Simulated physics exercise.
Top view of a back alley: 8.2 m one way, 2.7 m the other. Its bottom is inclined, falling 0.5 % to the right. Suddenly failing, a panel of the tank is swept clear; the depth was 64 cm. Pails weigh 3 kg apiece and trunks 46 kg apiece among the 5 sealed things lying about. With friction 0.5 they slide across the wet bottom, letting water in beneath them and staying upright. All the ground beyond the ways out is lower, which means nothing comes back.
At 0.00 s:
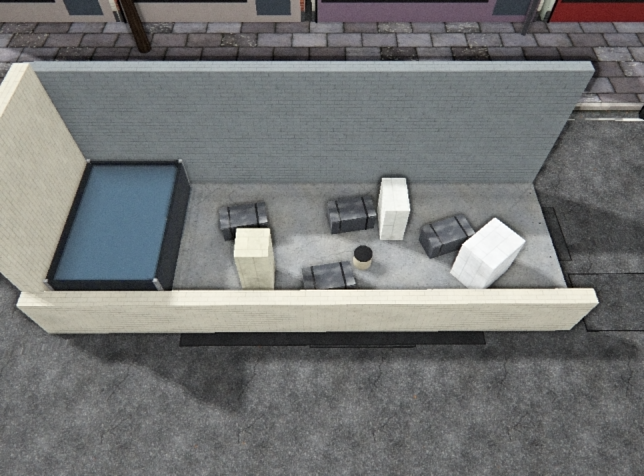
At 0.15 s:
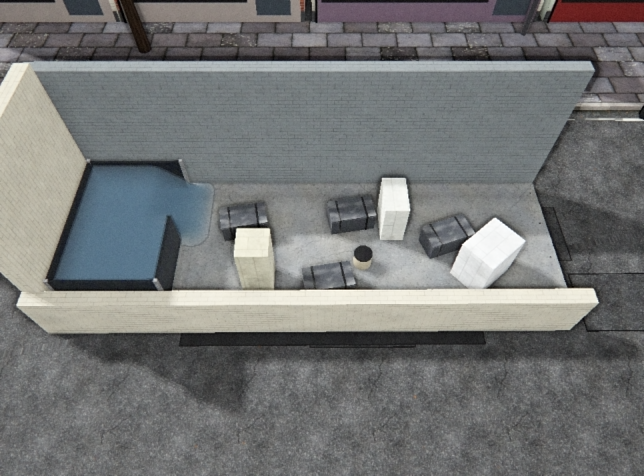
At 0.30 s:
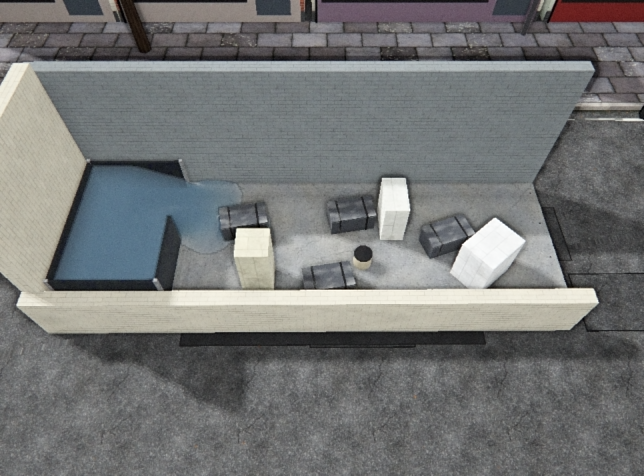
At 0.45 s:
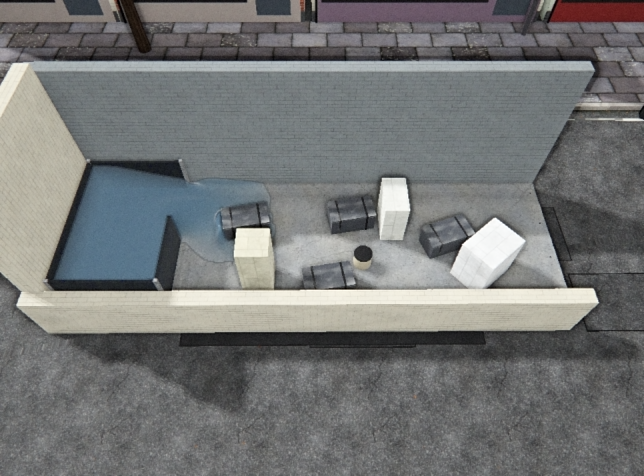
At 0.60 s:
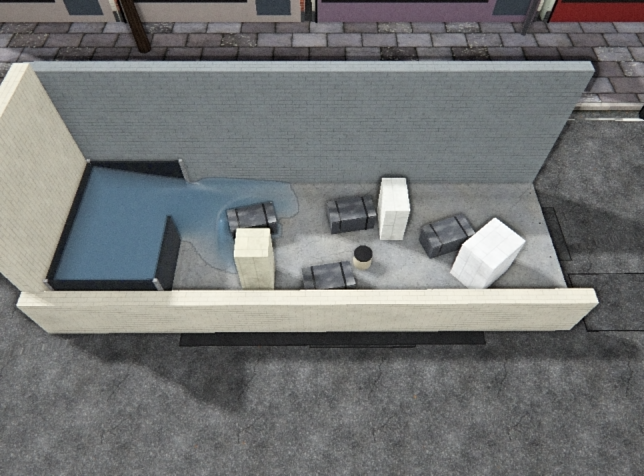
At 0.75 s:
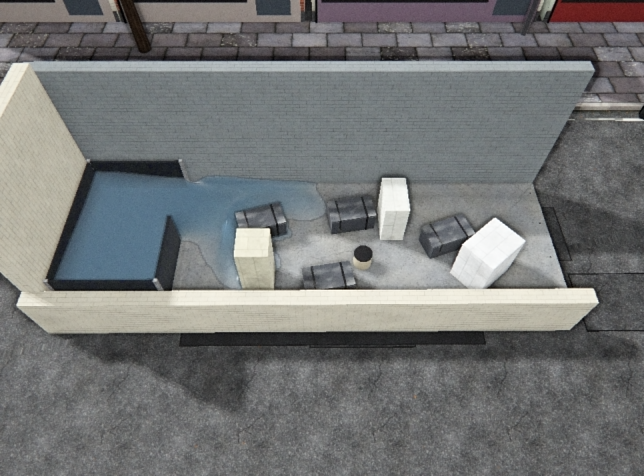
Blue water pouring through a gap in a tank's side, spreading right along a walled alley and nudging the nearest dark trunk.
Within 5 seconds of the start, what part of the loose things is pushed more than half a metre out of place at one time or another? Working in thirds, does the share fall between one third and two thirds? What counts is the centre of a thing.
Yes.
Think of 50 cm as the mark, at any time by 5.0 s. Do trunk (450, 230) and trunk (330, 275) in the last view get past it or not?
In order: Within the mark, within the mark.
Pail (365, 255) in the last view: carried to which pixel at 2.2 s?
Somewhere near (411, 255) in the last view.
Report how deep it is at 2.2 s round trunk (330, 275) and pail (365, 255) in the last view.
Depths: Near 11 cm, then near 4 cm.
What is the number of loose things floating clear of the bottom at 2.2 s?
I get 0.
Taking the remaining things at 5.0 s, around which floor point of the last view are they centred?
Centre of the remaining things: Roughly (405, 276).
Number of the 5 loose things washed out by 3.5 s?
Result: 0.
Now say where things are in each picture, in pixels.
In the first picture, a trunk at (243, 215), on the bottom; a pail at (363, 253) rests on the ground; water covers 3.7 m2; 0 of 5 have shifted.
In the second picture, a trunk at (243, 215) rests on the ground; a pail at (363, 253), on the bottom; 4.4 m2 under water; 0 of 5 have shifted.
In the third picture, a trunk at (243, 215), on the bottom; a pail at (363, 253), on the bottom; water covers 5.2 m2; 0 of 5 have shifted.
In the fourth picture, a trunk at (245, 215) rests on the ground, 3 cm from its start; a pail at (363, 253) rests on the ground; 5.8 m2 under water; 0 of 5 have shifted.
In the fifth picture, a trunk at (251, 216) rests on the ground, 15 cm from its start; a pail at (363, 253), on the bottom; 6.5 m2 under water; 1 of 5 have shifted.
In the sixth picture, a trunk at (260, 217) rests on the ground, 31 cm from its start; a pail at (363, 253) rests on the ground; 7.2 m2 under water; 1 of 5 have shifted.
After 1.1 s 1 of 5 are over 50 cm from their spots; 0 afloat.
After 2.2 s 2 of 5 are over 50 cm from their spots; 0 afloat.
After 3.5 s 3 of 5 are over 50 cm from their spots; 2 afloat.
After 5.0 s 3 of 5 are over 50 cm from their spots, and 3 have been at some point; 1 afloat.
